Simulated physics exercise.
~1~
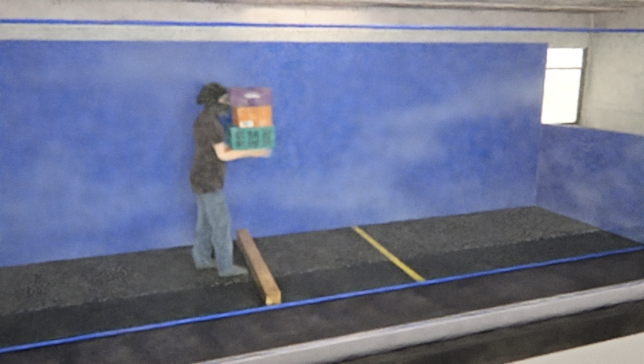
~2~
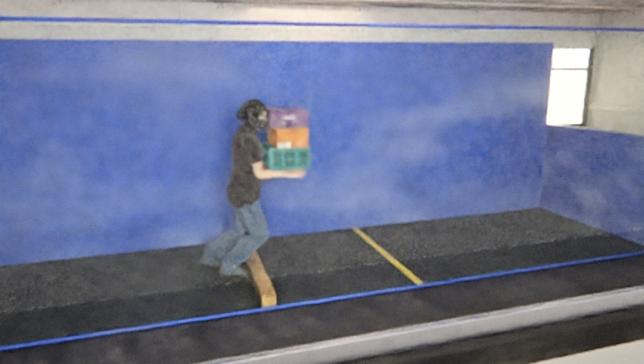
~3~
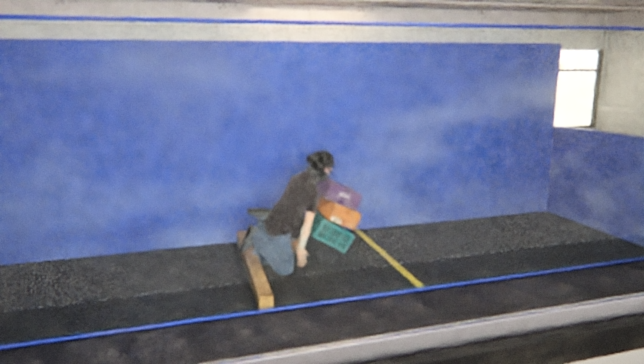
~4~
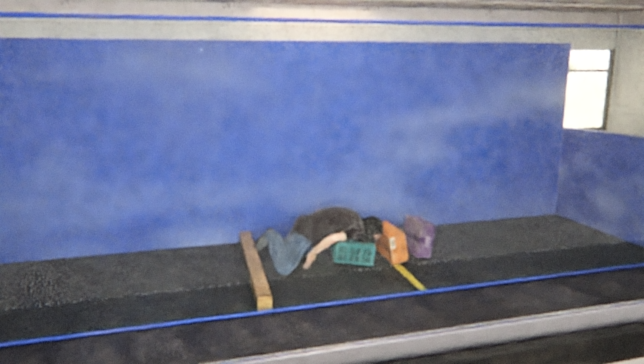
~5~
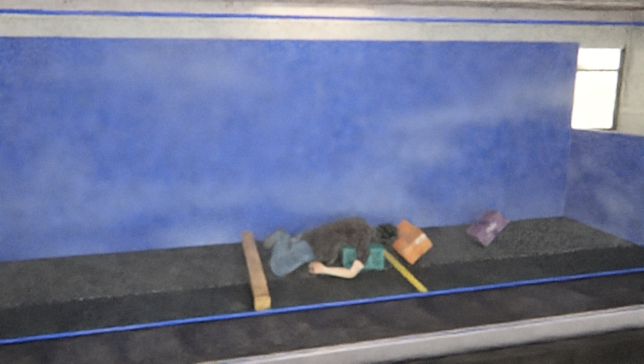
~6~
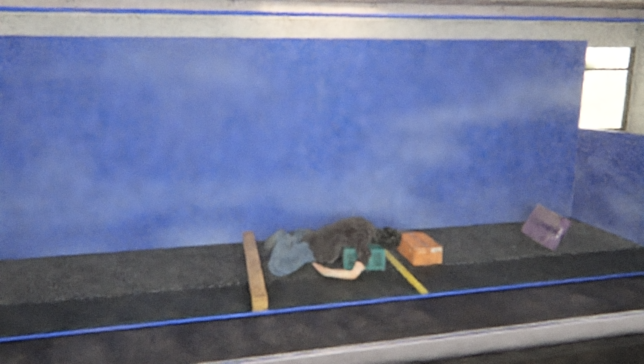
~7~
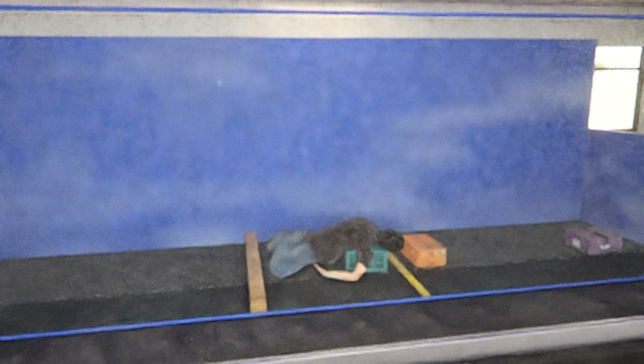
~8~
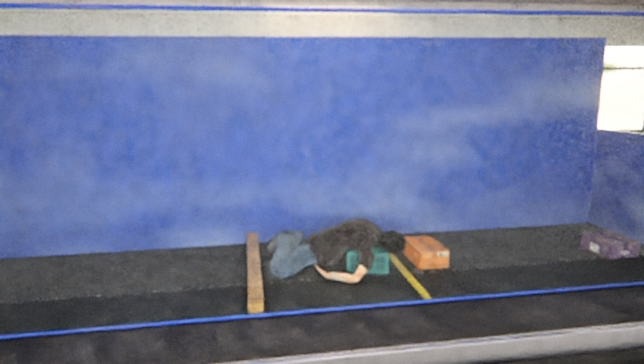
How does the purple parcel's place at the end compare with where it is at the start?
At the start the purple parcel is on top of the stack in the person's arms, left of the yellow line. By the end it lies on the floor at the far right, well past the yellow line.
To begin with, a person in a dark shirt and jeans stands by a blue wall, holding a stacked purple parcel, orange carton and teal crate in both arms. The person moves right to a low wooden beam on the floor and pitches forward over it, dropping to the knees as the pile tips. The person then sprawls face down while the orange carton and purple parcel tumble ahead. The purple parcel rolls far to the right. At the end, the teal crate rests short of the yellow line beside the person, and the orange carton lies just past it.
